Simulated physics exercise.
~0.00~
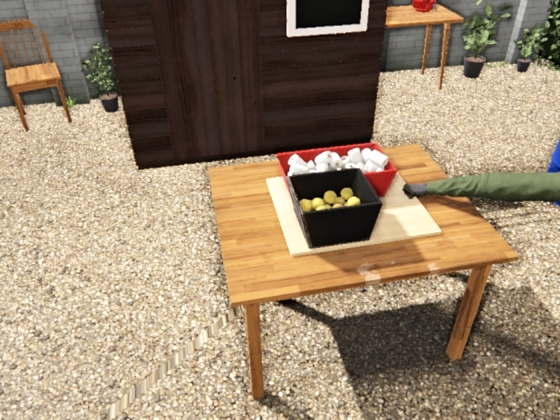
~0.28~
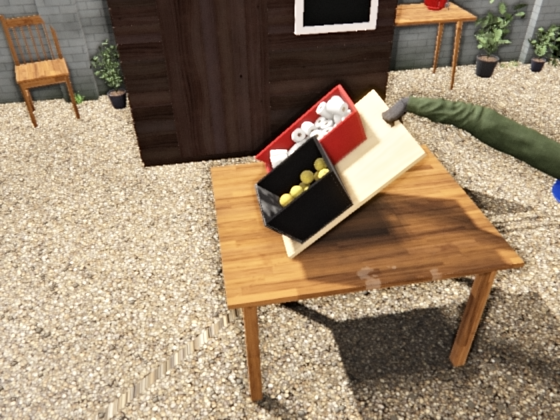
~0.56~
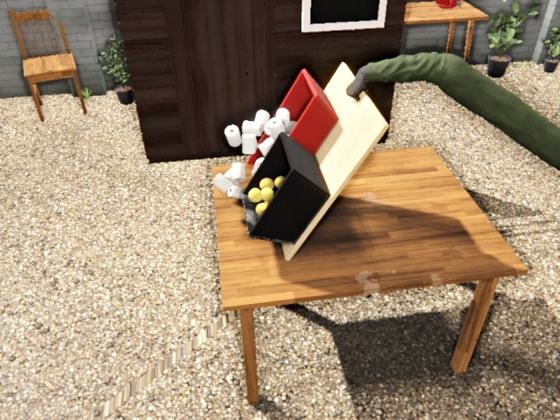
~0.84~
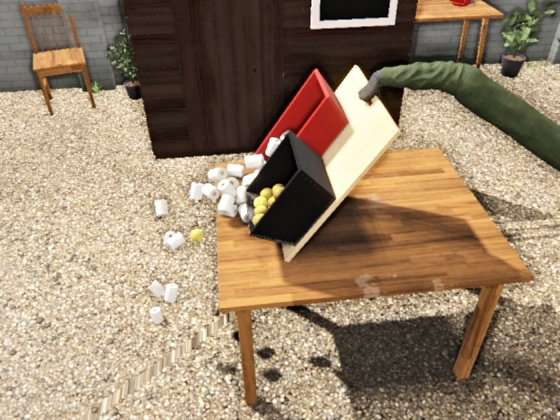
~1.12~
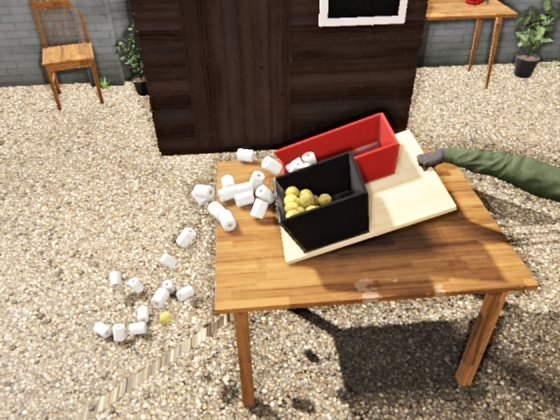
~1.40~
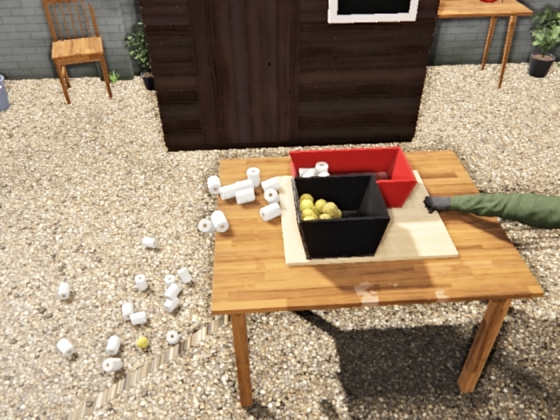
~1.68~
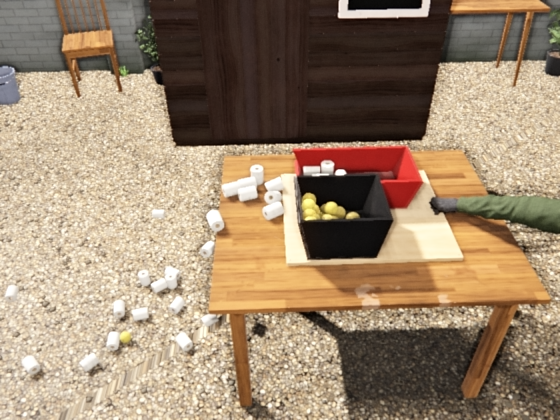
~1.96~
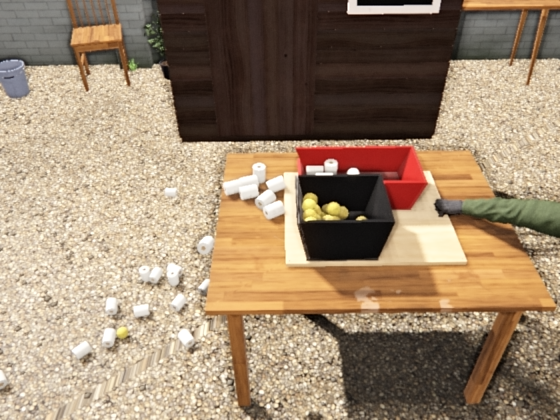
A green-sleeved arm reaches in from the right and lifts the right end of a pale board on a wooden table, in a gravel yard seen from above, with a dark shed behind. On the board, a black crate of yellow apples sits in front of a red crate of white paper rolls. As the board tips steeply left, rolls pour over the table and onto the gravel, along with a single apple. The arm lowers the board flat again while fallen rolls scatter leftward. Finally, most apples remain in the black crate, but only a few rolls in the red one.
